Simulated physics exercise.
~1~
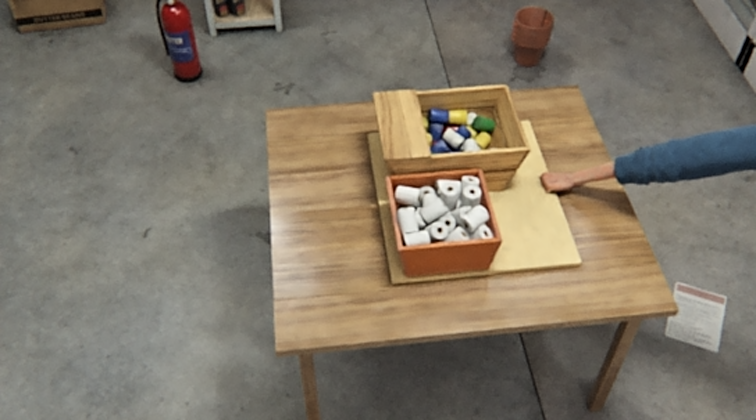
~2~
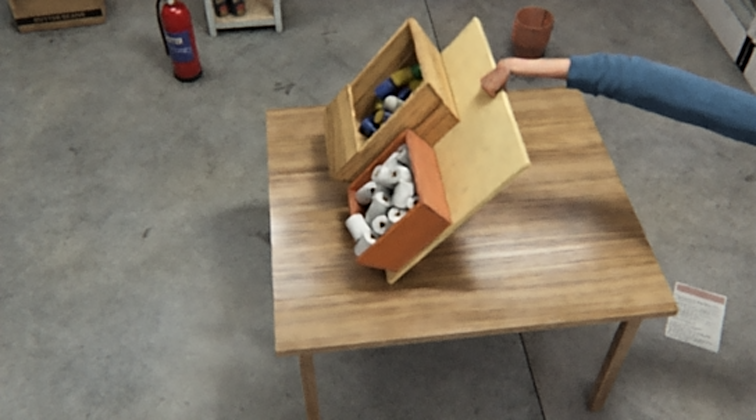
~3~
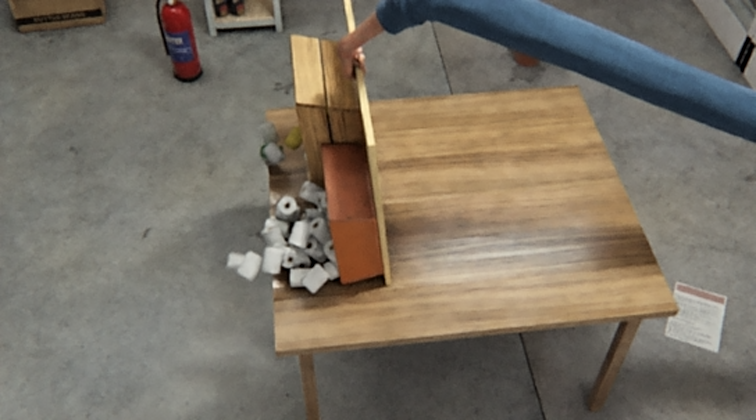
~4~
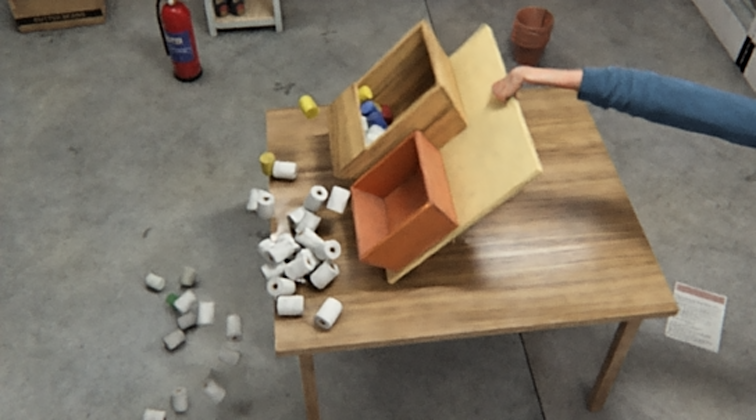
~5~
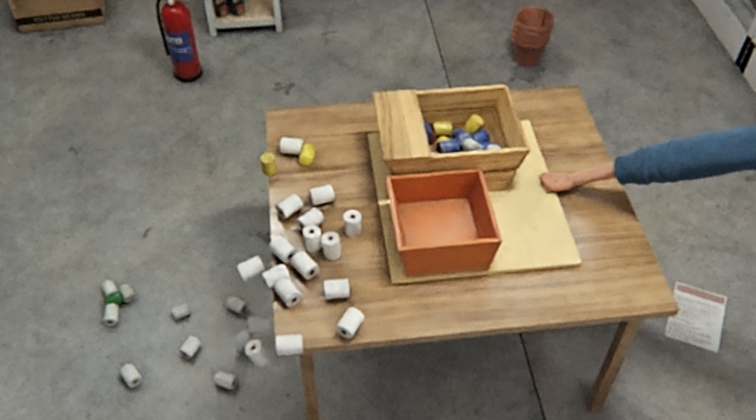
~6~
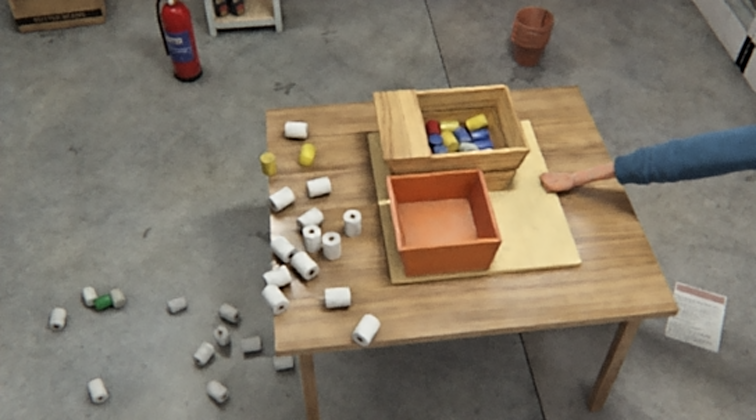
An arm in a blue sleeve reaches in from the right over a wooden table on a grey concrete floor, seen from above, with a red fire extinguisher behind. On a pale board sit an open orange tote full of white paper rolls and a partly lidded wooden tote of colourful jars. The hand lifts the board's right end until it stands upright, and the rolls tumble out leftward with a few jars. It then lowers the board flat again. The orange tote ends empty, most jars remain in the wooden one, and the spilled pieces lie scattered across the table's left side and the floor.
